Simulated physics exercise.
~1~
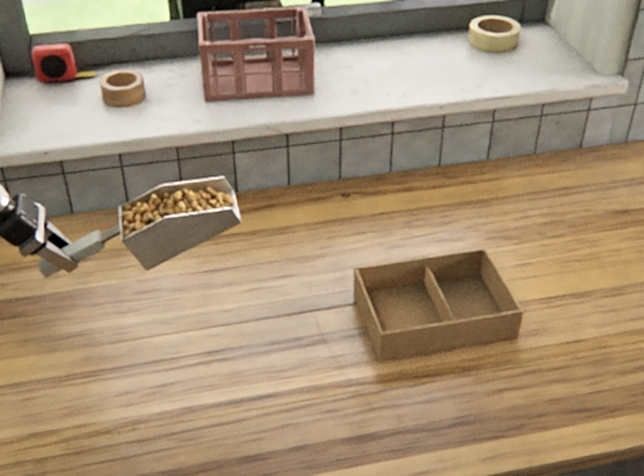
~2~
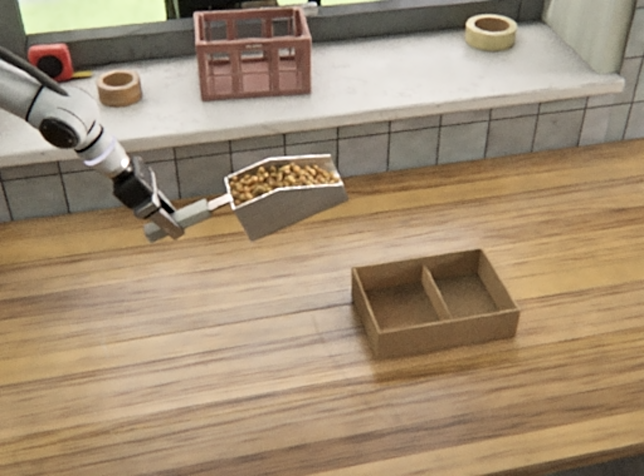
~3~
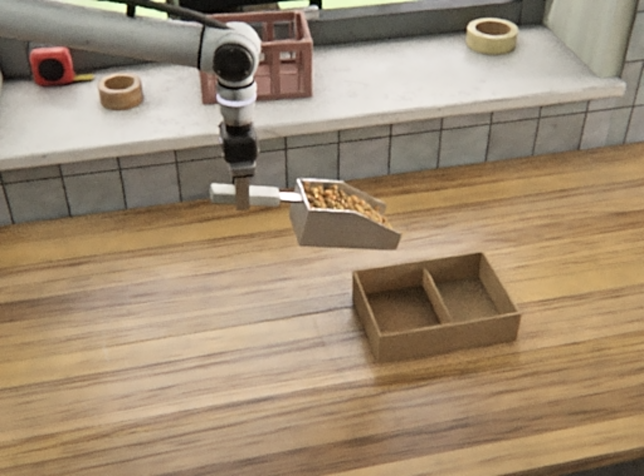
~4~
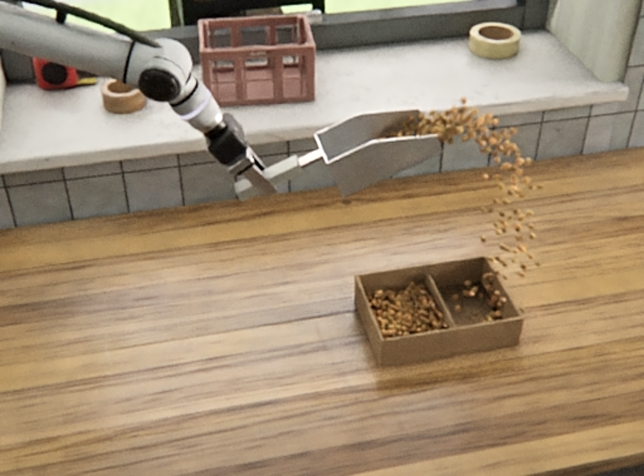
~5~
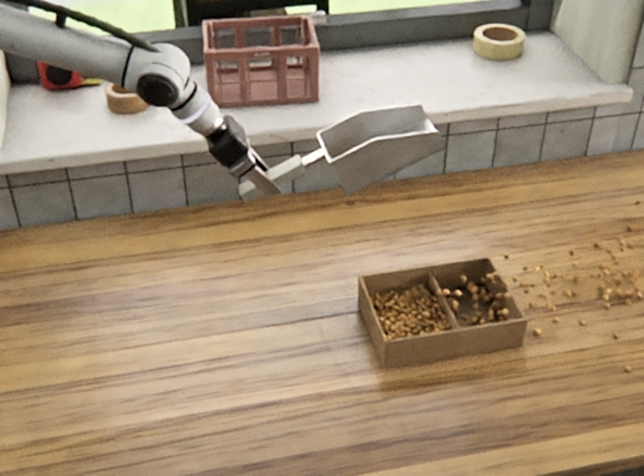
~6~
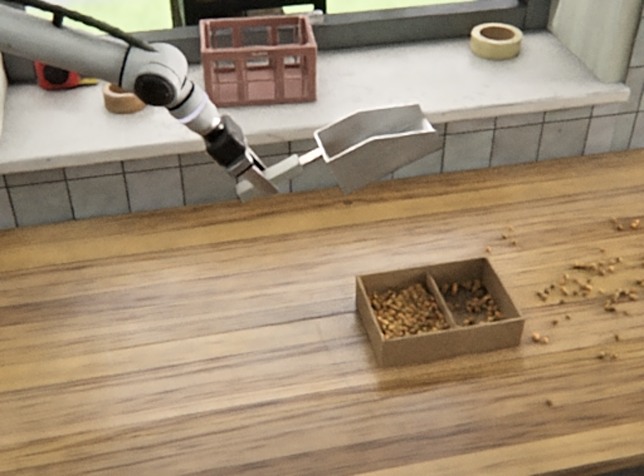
At the start, a robot arm on the left holds a grey scoop heaped with dried chickpeas above a wooden table, where a small brown box split into two parts sits. The arm carries the scoop right and tips it forward near the box. Chickpeas fill the left part, and then, with the scoop raised, more stream off its front toward the right part and beyond. The scoop stays raised as the last ones fall and scatter across the table. It ends with the left part well filled, fewer chickpeas in the right, and many strewn to the right.
